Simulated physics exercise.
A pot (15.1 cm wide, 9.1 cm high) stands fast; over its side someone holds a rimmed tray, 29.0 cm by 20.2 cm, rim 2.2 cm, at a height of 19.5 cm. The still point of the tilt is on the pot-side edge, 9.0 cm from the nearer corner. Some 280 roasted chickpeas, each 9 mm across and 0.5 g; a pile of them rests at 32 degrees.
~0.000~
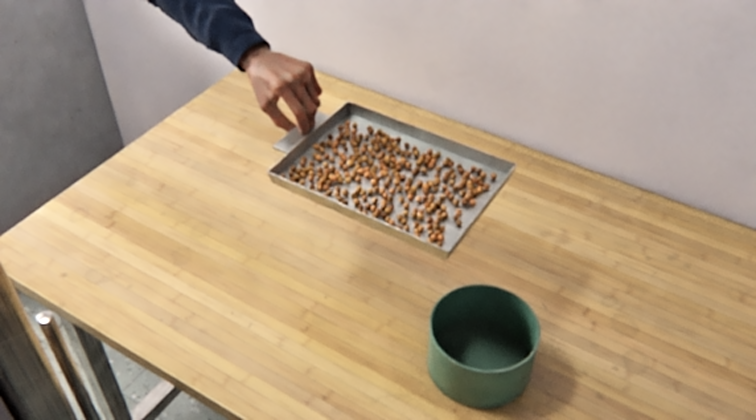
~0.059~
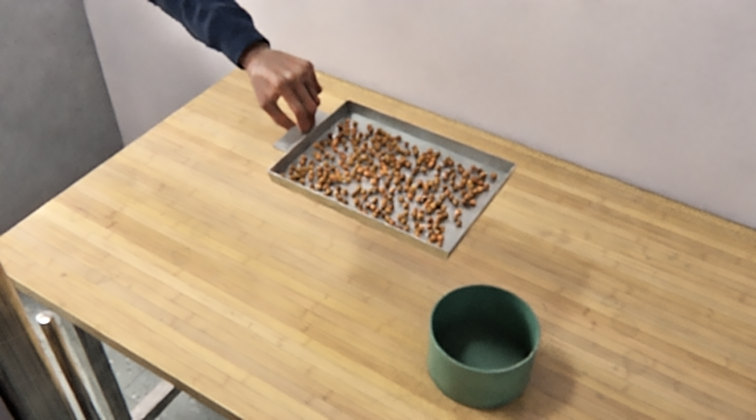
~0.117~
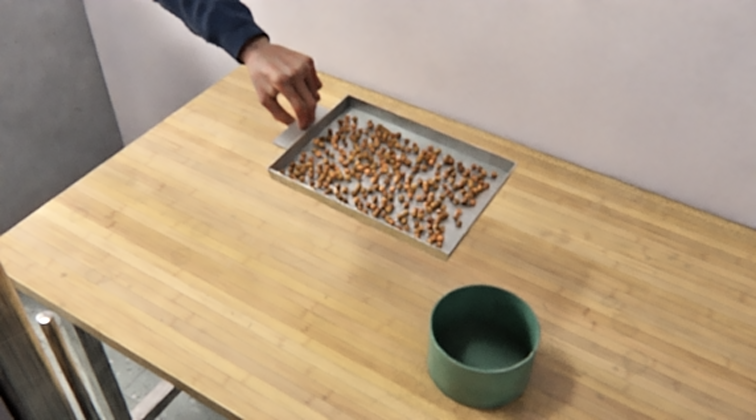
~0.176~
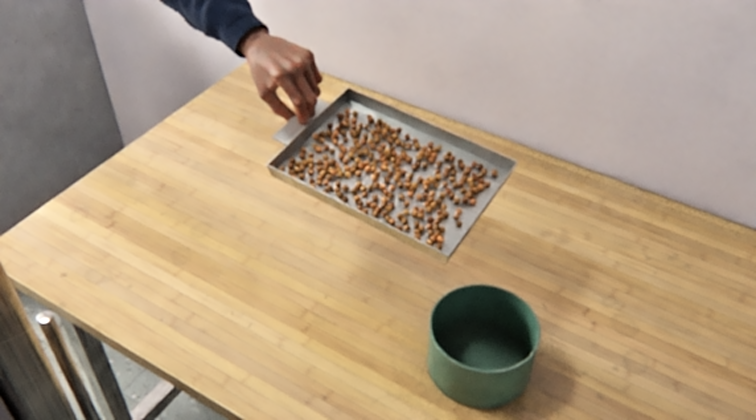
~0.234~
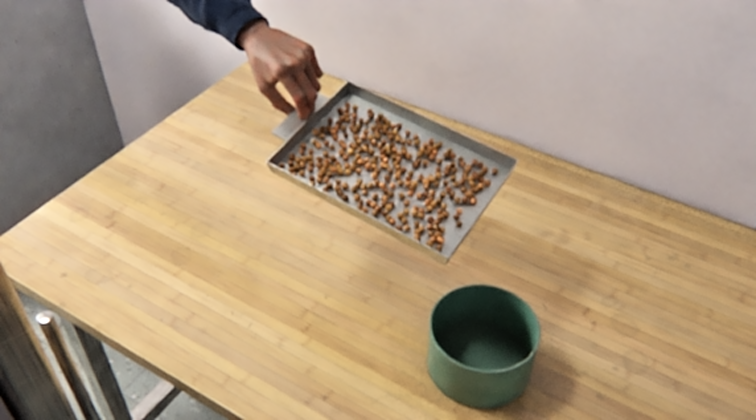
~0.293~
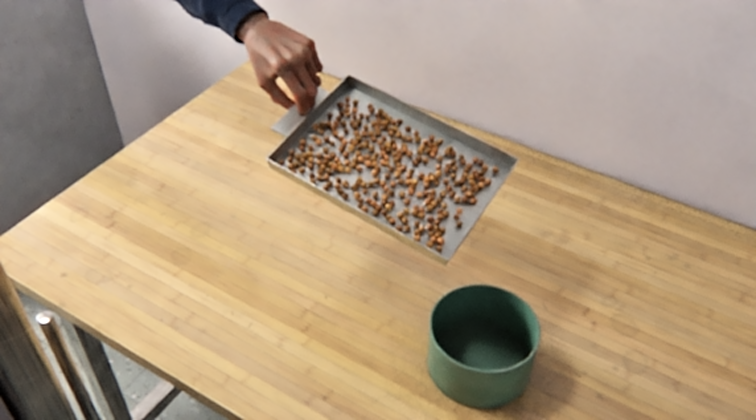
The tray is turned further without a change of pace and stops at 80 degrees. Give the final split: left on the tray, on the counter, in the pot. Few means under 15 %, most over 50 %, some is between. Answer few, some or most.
Left on the tray: Most; on the counter: Few; in the pot: Few.
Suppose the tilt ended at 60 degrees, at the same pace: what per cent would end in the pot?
Then about 0 per cent.
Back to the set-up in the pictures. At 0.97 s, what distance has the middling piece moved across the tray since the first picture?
Some 6 cm.
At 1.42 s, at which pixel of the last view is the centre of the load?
Near (414, 202).
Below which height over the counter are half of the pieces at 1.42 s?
Roughly 24 cm.
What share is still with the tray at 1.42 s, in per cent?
Roughly 100 per cent.
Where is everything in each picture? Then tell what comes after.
Tray tilt 0 degrees, front corners at (270, 171) and (447, 249); middle of the pieces at (390, 178); pot at (485, 326), in the first frame.
Tray tilt 1 degrees, front corners at (270, 170) and (447, 249); middle of the pieces at (390, 178), in the second frame.
Tray tilt 3 degrees, front corners at (270, 168) and (447, 251); middle of the pieces at (390, 176), in the third frame.
Tray tilt 6 degrees, front corners at (270, 164) and (447, 253), lowest corner right front; middle of the pieces at (390, 173), in the fourth frame.
Tray tilt 8 degrees, front corners at (269, 161) and (447, 255), lowest corner right front; middle of the pieces at (390, 171), in the fifth frame.
Tray tilt 11 degrees, front corners at (269, 158) and (447, 257), lowest corner right front; middle of the pieces at (391, 169); pot at (485, 326). Its pace works out near 50 degrees a second, in the sixth frame.
After 0.97 s, tilt 43 degrees; the tray holds 100 %, the pot 0 %.
After 1.42 s, tilt 65 degrees; the tray holds 100 %, the pot 0 %.
After 1.95 s, tilt 80 degrees; the tray holds 100 %, the pot 0 %.
In the end, at 2.3 s, tray 100 %, counter 0 %, pot 0 %.
